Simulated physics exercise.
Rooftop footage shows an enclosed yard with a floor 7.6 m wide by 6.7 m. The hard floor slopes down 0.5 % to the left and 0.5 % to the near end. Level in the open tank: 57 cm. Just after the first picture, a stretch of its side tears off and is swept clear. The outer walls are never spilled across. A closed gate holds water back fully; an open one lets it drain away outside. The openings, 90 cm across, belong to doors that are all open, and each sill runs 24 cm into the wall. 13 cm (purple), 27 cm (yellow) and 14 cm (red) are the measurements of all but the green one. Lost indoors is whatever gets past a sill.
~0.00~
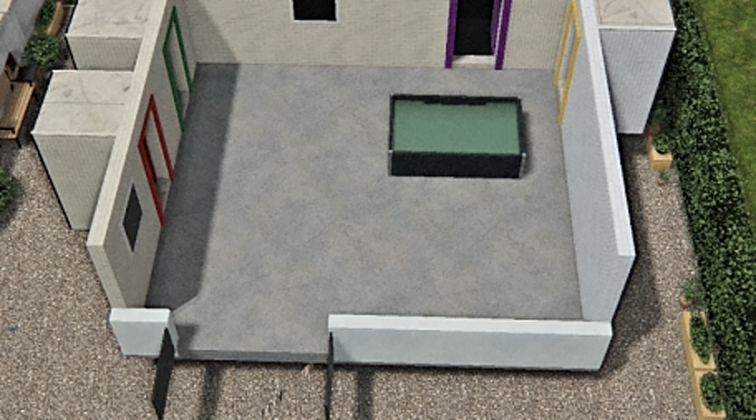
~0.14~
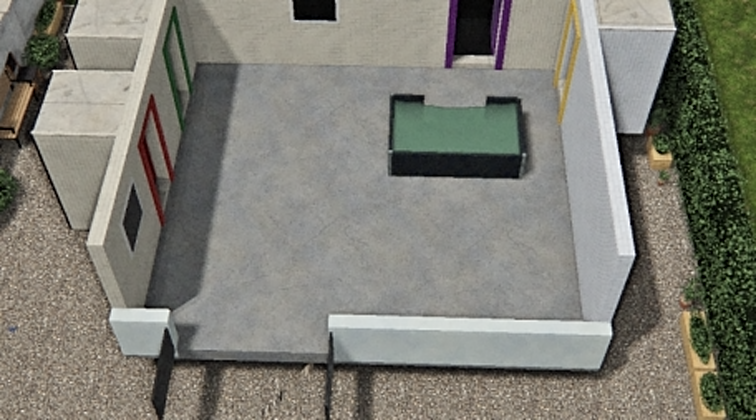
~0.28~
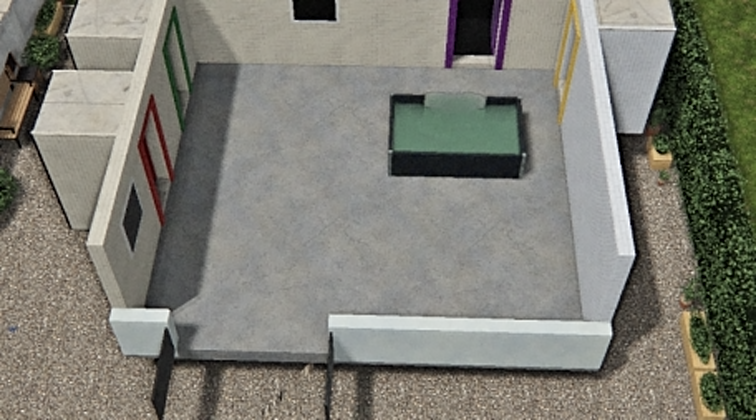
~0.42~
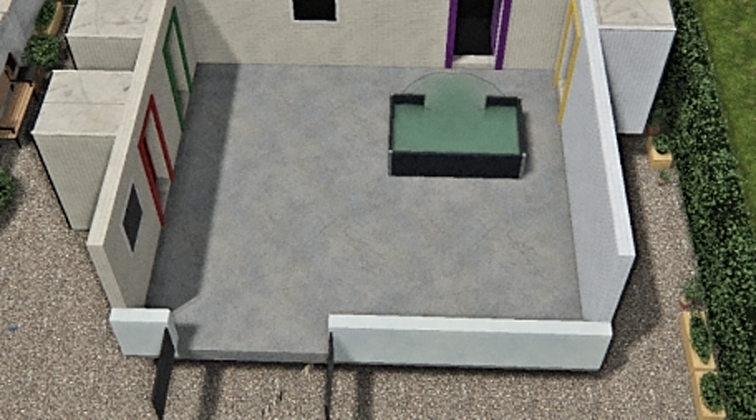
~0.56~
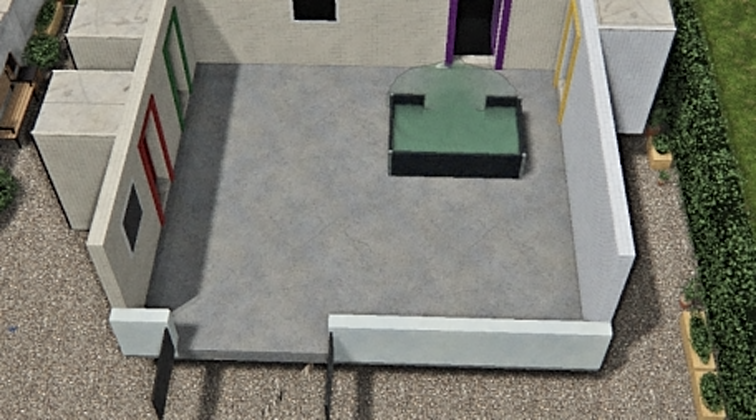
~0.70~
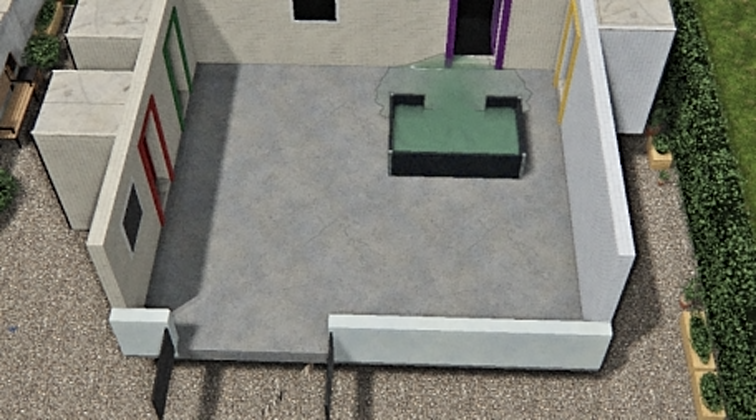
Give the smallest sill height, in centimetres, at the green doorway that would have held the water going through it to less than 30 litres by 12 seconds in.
The smallest height is about 6.5 cm.
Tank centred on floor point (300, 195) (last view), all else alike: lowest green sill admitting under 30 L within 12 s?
Near 8.0 cm.
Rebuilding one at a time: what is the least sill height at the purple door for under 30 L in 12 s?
Purple: 29 cm.
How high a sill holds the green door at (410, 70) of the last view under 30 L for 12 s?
Around 20 cm would do it.
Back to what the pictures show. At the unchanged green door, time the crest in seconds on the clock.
It peaks around 3.2 s.
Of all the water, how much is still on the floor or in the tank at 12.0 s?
About 82 %.
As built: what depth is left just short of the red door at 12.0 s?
Depth: Near 3.5 cm.
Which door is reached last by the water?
The red door.
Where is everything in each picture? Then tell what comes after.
In the first picture, the open tank at (456, 127) is whole and still, 57 cm deep; the green door at (178, 74) is dry.
In the second picture, water pours out on the far side and has run 0.2 m, to a hidden place; about 5 cm deep outside, 57 cm at the back.
In the third picture, the front is at (434, 94), 0.7 m from the gap on the far side; 0.9 m2 of floor is wet, 57 cm left at the back.
In the fourth picture, the front is at (434, 76), 1.3 m from the gap on the far side; 2.0 m2 of floor is wet, 52 cm left at the back.
In the fifth picture, the gap is on the far side, the front 1.6 m out at (454, 60); the back of the open tank holds 47 cm.
In the sixth picture, water pours out on the far side and has run 1.7 m, to (454, 58); about 6 cm deep outside, 49 cm at the back; the green door at (178, 74), 5.5 m from the gap, is still 4.2 m from the nearest water.
After 1.4 s water covers 10 % of the floor, deepest (37 cm) near (442, 74); it has not reached the green door.
After 3.0 s water covers 30 % of the floor, deepest (24 cm) near (545, 70); 9 cm at the green door, 0 litres in over its 11 cm sill.
After 12.0 s water covers 85 % of the floor, deepest (8 cm) near (139, 335); 5 cm at the green door, 2 litres in over its 11 cm sill.
At the green door as built, the water arrived by 2.9 s and peaked near 13 cm at 3.2 s.
Run again over the same 12 s with other heights there, 40 litres in over 6 cm, 15 litres over 8 cm. The limit of 30 litres is kept from about 6.5 cm up.
